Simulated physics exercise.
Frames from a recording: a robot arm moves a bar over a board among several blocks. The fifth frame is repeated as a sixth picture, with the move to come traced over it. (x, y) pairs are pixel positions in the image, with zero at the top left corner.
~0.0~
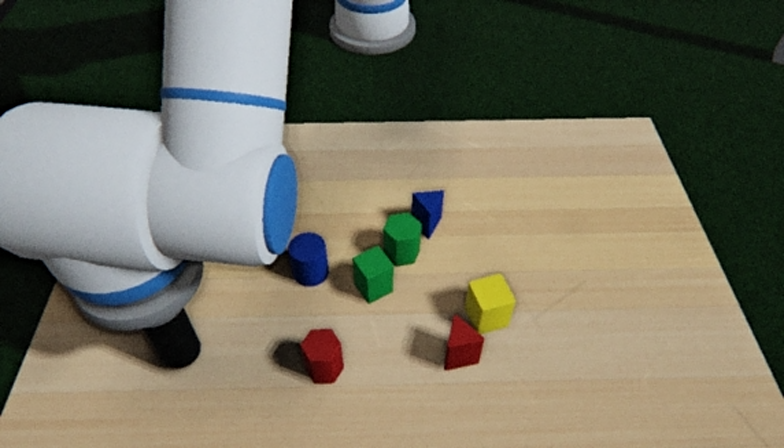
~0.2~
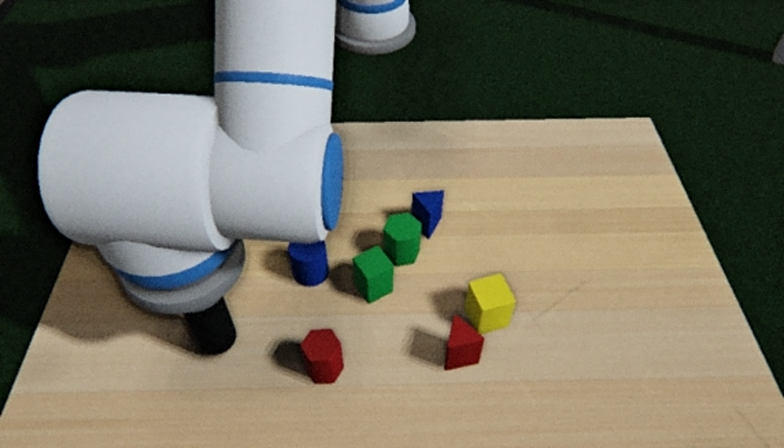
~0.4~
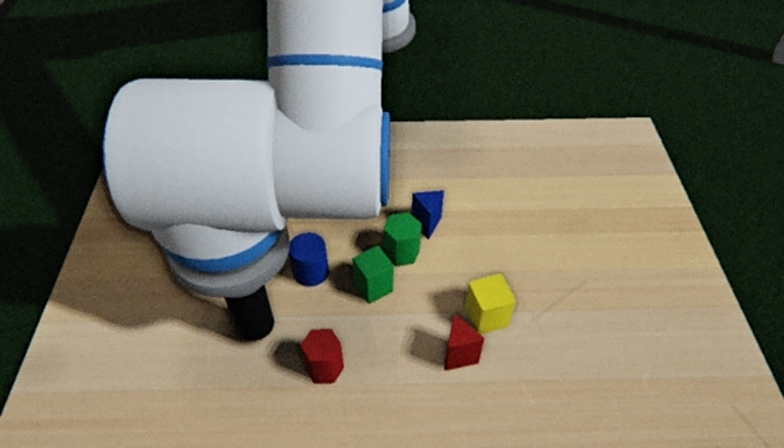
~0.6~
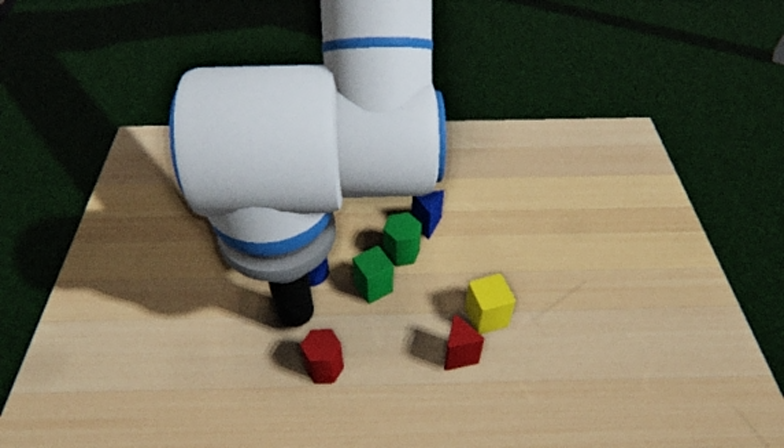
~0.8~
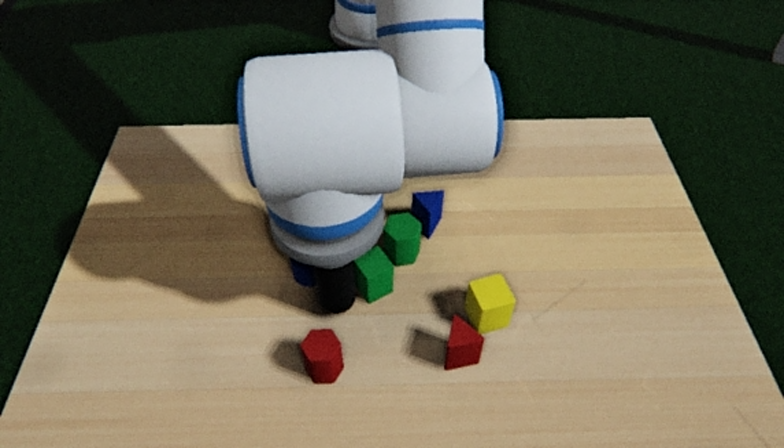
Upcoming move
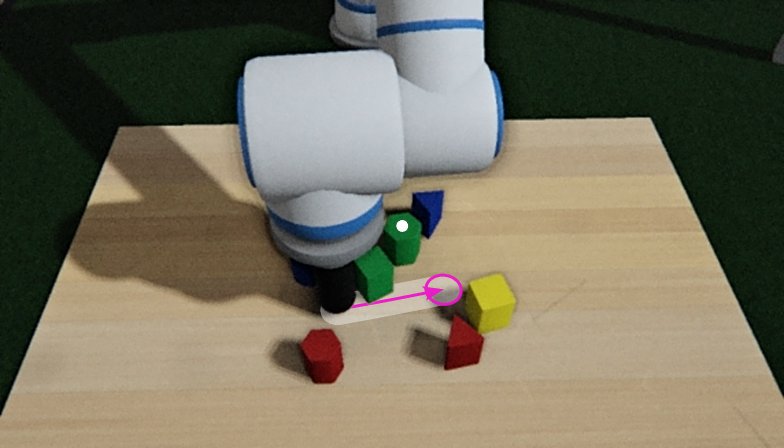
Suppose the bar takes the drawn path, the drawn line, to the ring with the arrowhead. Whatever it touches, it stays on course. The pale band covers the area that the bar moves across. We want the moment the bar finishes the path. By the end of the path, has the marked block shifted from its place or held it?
Once the bar is done, the marked block is in a new spot.
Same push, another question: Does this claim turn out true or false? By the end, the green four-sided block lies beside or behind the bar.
The claim holds.
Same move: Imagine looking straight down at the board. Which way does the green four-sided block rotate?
The twist is anticlockwise.
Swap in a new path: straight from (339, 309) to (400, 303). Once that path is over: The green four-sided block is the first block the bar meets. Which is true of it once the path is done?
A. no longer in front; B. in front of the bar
A (no longer in front)
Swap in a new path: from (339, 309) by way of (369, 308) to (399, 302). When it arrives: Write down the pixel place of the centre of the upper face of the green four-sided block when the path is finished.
The middle of its upper face should be somewhere near (392, 249).
The line goes straight from (339, 309) to (444, 289); the dot is on the green hexagon.
The first path, step by step. Halfway along, bar (393, 290); green four-sided block (399, 247), turned 55° anticlockwise; green hexagon (406, 220).
At the end, bar (445, 280); green four-sided block (405, 243), turned 70° anticlockwise; green hexagon (406, 217); yellow four-sided block unmoved.
